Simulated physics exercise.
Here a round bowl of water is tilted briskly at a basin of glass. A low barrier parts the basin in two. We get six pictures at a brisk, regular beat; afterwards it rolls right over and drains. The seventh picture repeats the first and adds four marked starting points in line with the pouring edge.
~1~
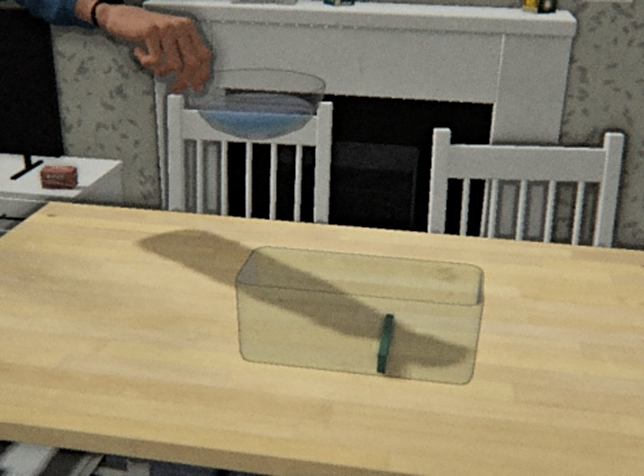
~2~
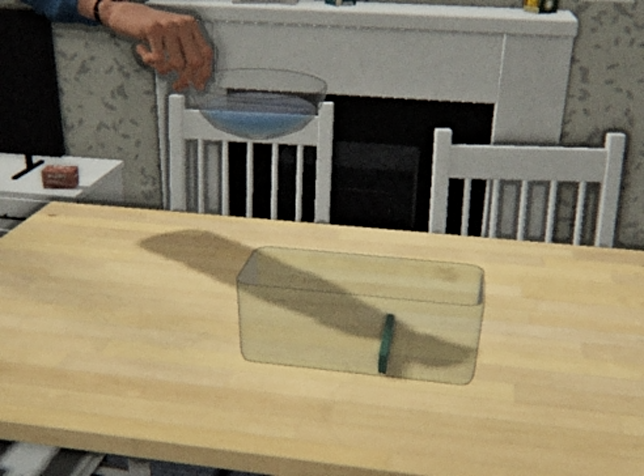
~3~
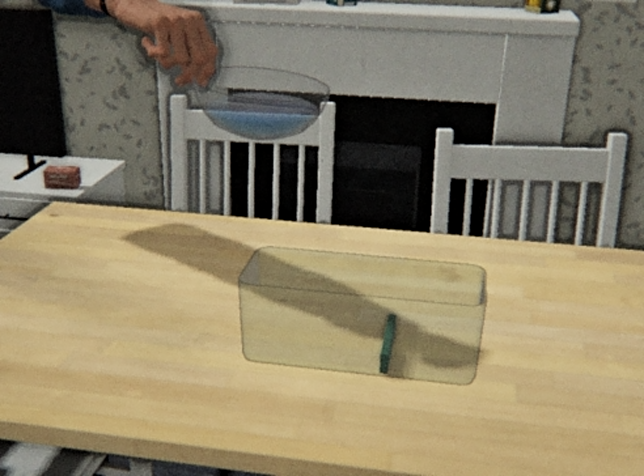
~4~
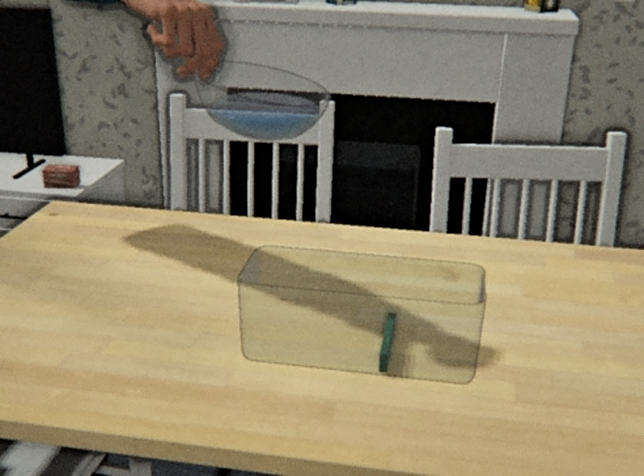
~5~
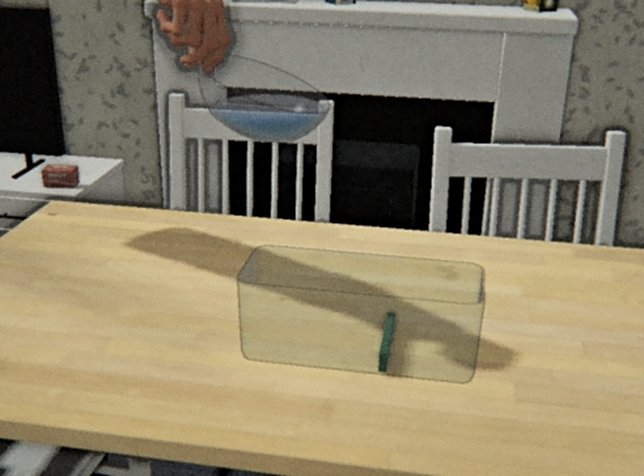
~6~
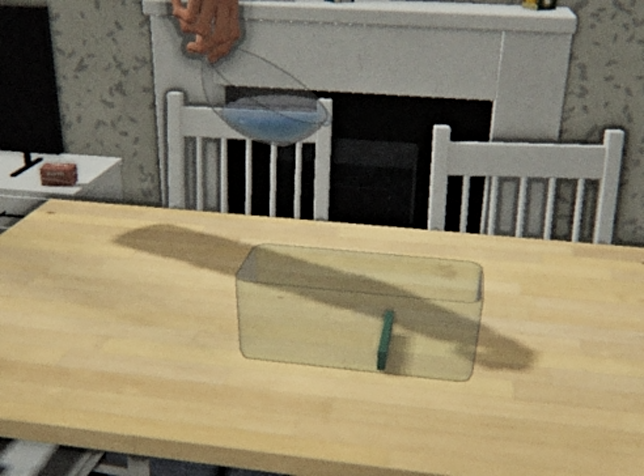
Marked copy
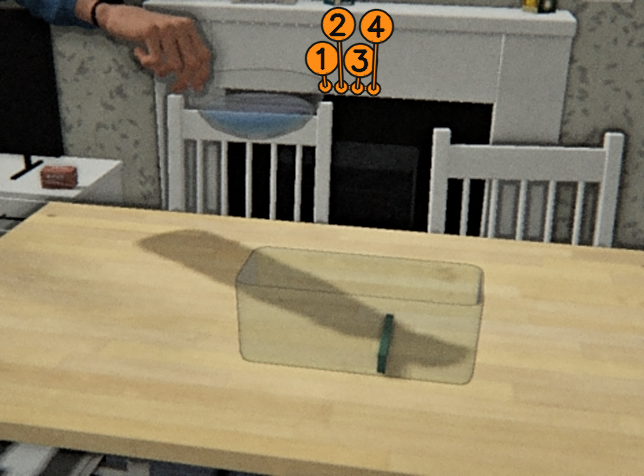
A hand with a dark wristband, in a blue sleeve, is at the upper left beside a clear round bowl of bluish water, seen from slightly above a pale wooden table. On the table sits a clear rectangular glass basin with a low dark green barrier inside, before white chairs and a fireplace. The bowl starts level, then tilts rightward increasingly as the hand rises slightly and shadows shift.
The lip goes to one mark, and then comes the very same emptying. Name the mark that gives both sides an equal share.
2.
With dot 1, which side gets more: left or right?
The left side.
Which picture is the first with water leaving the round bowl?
Picture 6.
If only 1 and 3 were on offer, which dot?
That would be 3.
On the marked copy, 1 at (325, 86); 2 at (341, 87); 3 at (357, 88); 4 at (373, 88).
If 1 is chosen, about 87 % ends left of the wall and 11 % right of it.
If 2 is chosen, about 55 % ends left of the wall and 44 % right of it.
If 3 is chosen, about 34 % ends left of the wall and 64 % right of it.
If 4 is chosen, about 24 % ends left of the wall and 75 % right of it.
